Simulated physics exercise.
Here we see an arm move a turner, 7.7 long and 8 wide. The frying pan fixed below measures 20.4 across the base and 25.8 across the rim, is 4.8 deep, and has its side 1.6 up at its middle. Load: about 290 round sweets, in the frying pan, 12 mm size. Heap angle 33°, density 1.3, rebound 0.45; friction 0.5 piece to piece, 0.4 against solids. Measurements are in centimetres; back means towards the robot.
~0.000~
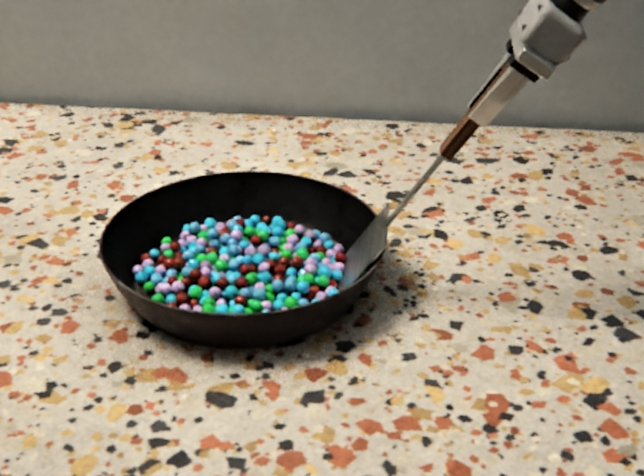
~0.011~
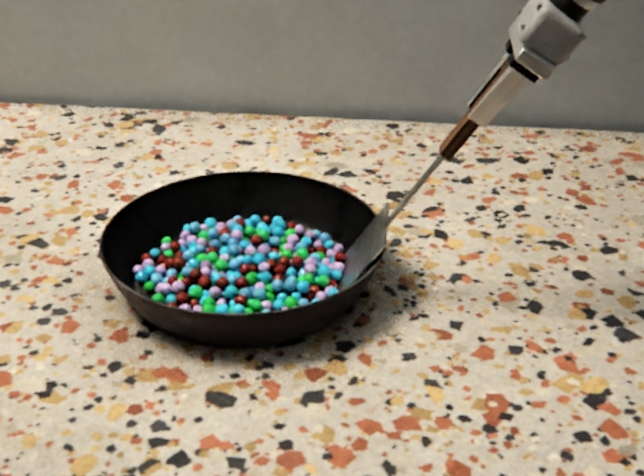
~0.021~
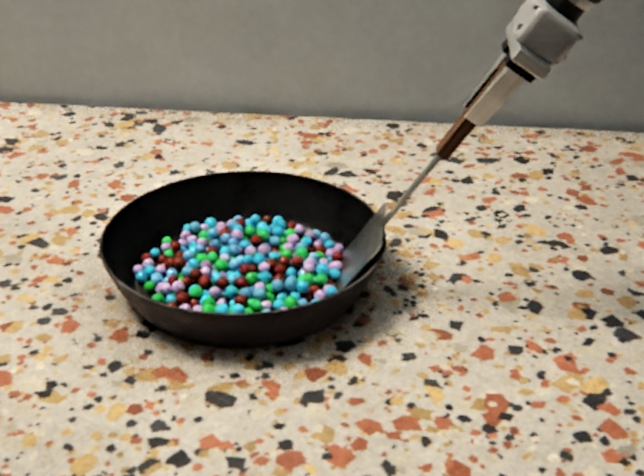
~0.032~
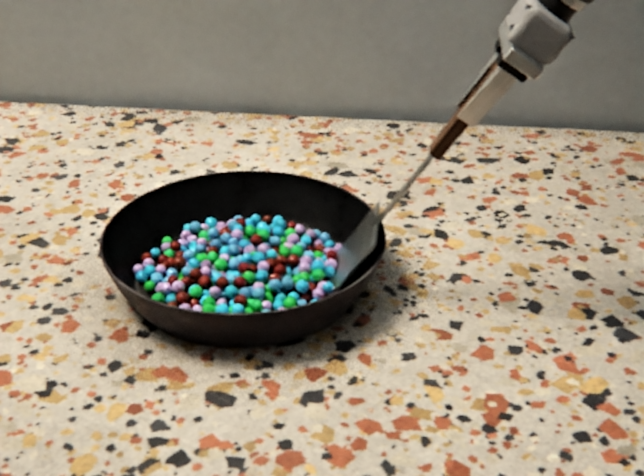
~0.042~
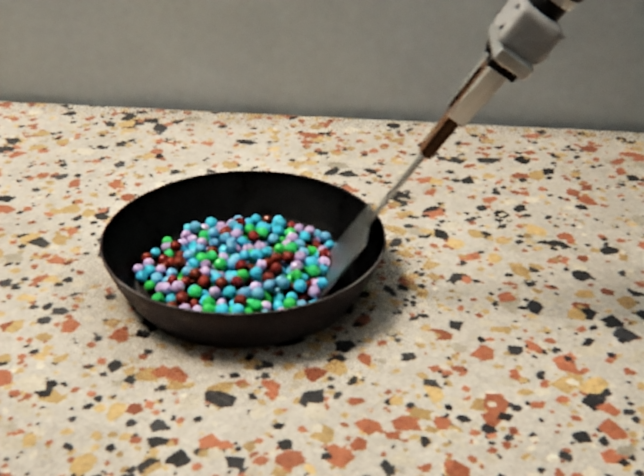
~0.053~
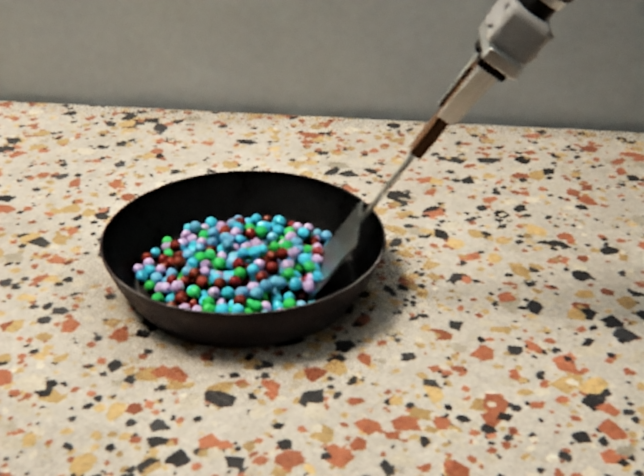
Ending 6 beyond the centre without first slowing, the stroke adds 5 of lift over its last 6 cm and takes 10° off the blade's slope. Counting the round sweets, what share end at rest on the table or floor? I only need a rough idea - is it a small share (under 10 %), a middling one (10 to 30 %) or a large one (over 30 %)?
A small one, under 10 %.
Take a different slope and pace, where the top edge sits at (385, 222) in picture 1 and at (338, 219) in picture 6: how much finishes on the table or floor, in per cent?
Some 15 percent ends up on the table or floor.
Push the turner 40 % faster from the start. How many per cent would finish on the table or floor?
Roughly 10 in a hundred.
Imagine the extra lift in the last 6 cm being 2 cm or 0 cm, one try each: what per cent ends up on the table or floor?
I'd say close to 0 percent for the first and close to 0 percent for the second.
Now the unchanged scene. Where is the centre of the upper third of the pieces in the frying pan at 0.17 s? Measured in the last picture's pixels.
I'd put it close to (210, 257).
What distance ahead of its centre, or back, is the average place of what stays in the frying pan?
Ahead, by around 4.0 cm.
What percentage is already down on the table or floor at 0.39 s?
About 0 per cent.
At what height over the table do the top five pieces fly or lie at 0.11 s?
Height: Some 4 cm.
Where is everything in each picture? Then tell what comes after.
The first picture shows turner top edge at (387, 223), sloping 57°; upper third of the load around (245, 263), from x 140 to 340, top at y 220; 292 in the frying pan.
The second picture shows turner top edge at (387, 223), sloping 57°; upper third of the load around (245, 263), from x 140 to 340, top at y 220.
The third picture shows turner top edge at (384, 223), sloping 57°; upper third of the load around (246, 263), from x 140 to 340, top at y 220.
The fourth picture shows turner top edge at (377, 222), sloping 57°; upper third of the load around (245, 262), from x 140 to 340, top at y 220.
The fifth picture shows turner top edge at (369, 222), sloping 57°; upper third of the load around (245, 262), from x 140 to 340, top at y 220.
The sixth picture shows turner top edge at (360, 221), sloping 57°; upper third of the load around (247, 260), from x 140 to 340, top at y 220; 292 in the frying pan.
By 0.11 s, sloping 57°, highest piece 5 above the table; 292 in the frying pan.
By 0.17 s, sloping 53°, highest piece 6 above the table; 292 in the frying pan.
By 0.39 s, sloping 47°, highest piece 5 above the table; 284 in the frying pan, 7 on the table or floor, 1 on the blade or in flight.
By 1.44 s, sloping 47°, highest piece 4 above the table; 284 in the frying pan, 8 on the table or floor.
Final count, 284 in the frying pan, 8 on the table or floor. That is 3 % on the table or floor.
